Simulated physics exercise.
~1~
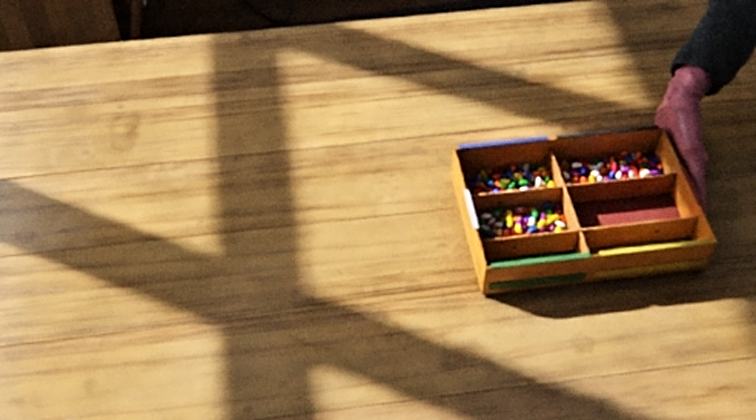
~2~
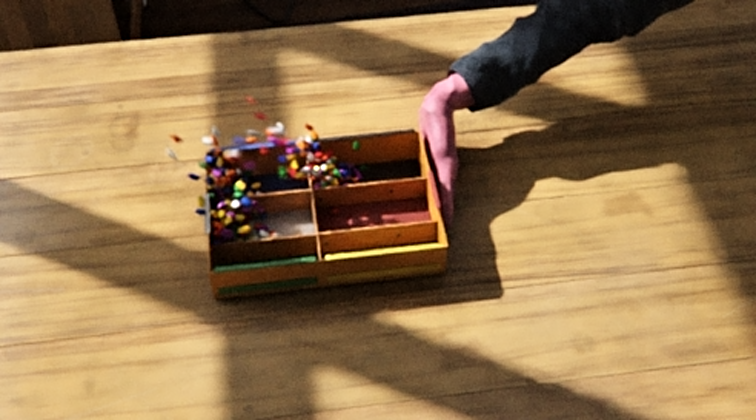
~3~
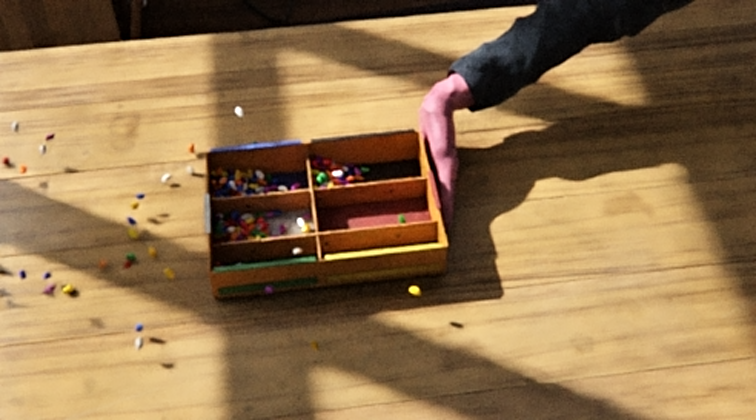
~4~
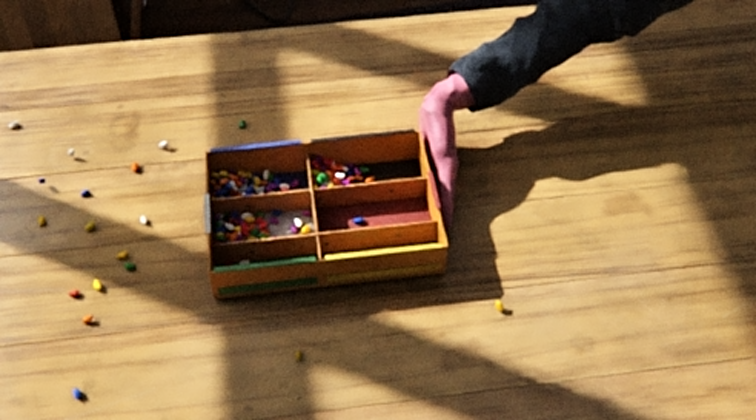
On a wooden table, a hand slides a divided tray left, scattering some jelly beans.
